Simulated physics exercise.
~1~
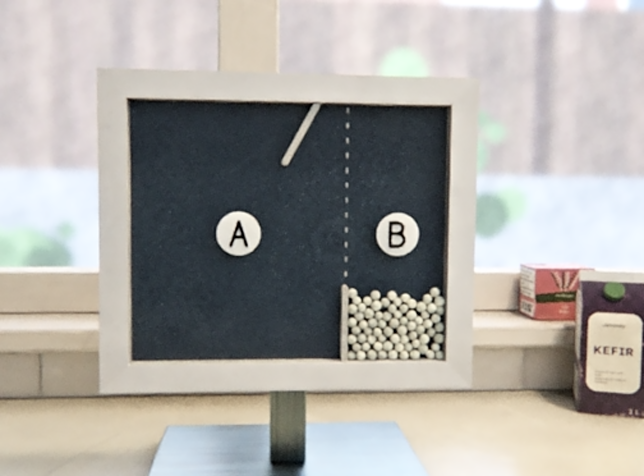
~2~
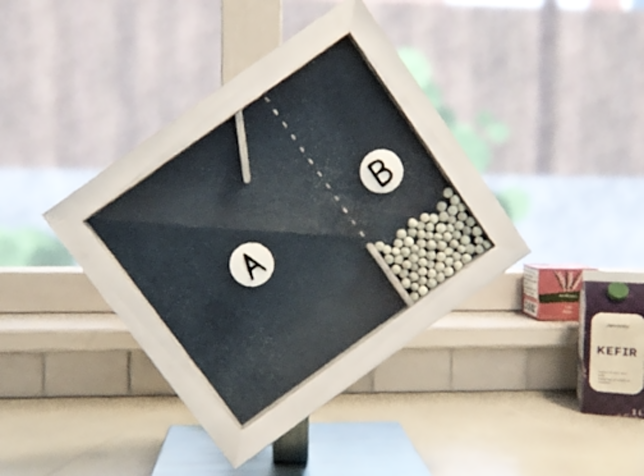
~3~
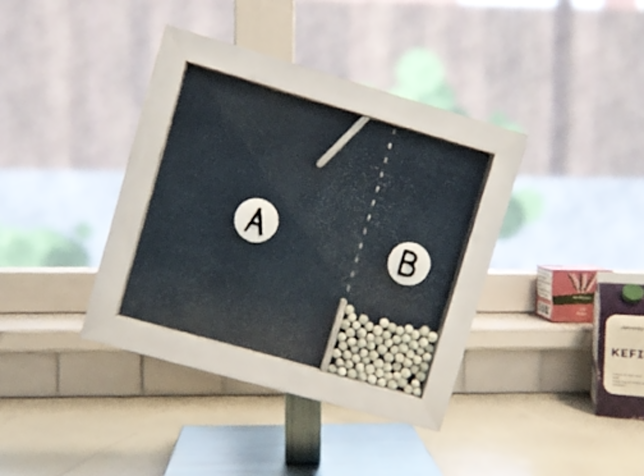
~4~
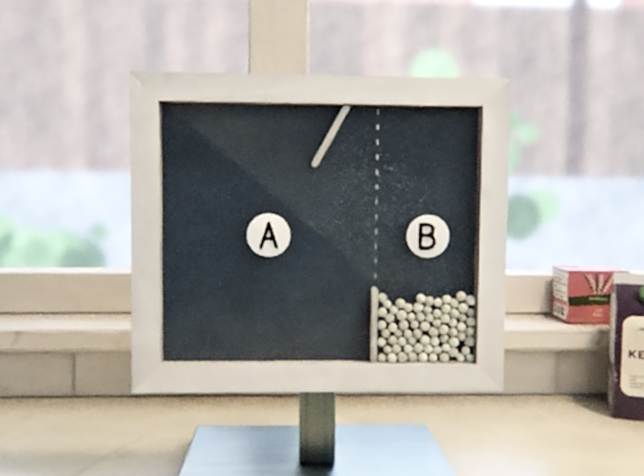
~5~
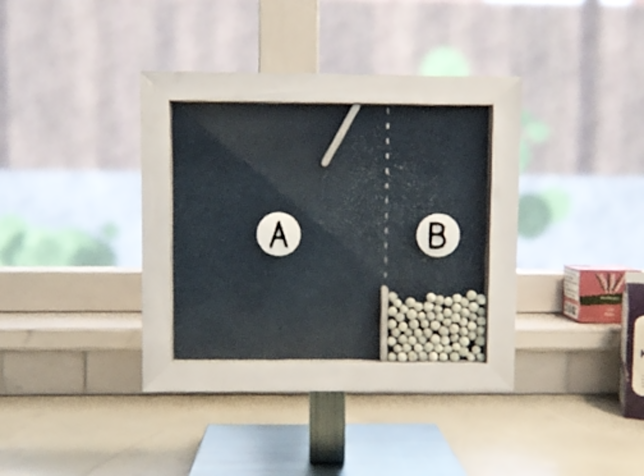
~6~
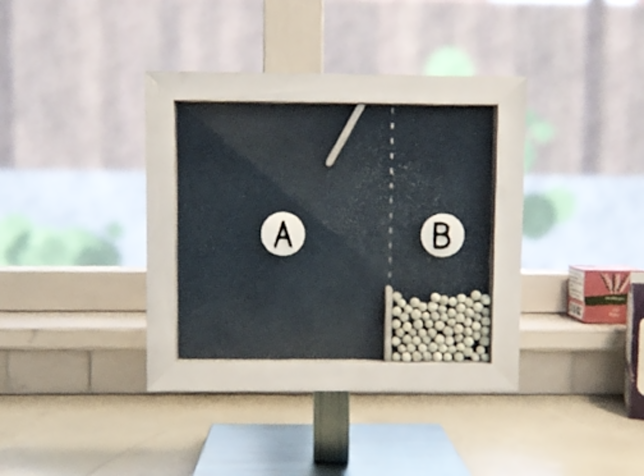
A white-framed case with a dark blue panel stands on a post and pale blue base on a counter, seen from the front before a bright, blurred window. A dashed line divides wide section A from narrower B, where small white balls lie behind a low wall at lower right; a slanted bar hangs above. A red box and purple kefir carton sit at right. The case tilts steeply counterclockwise, and the balls bank toward its right side. It swings to a smaller clockwise tilt, then levels as the view drifts slightly left. It ends still, every ball in B.
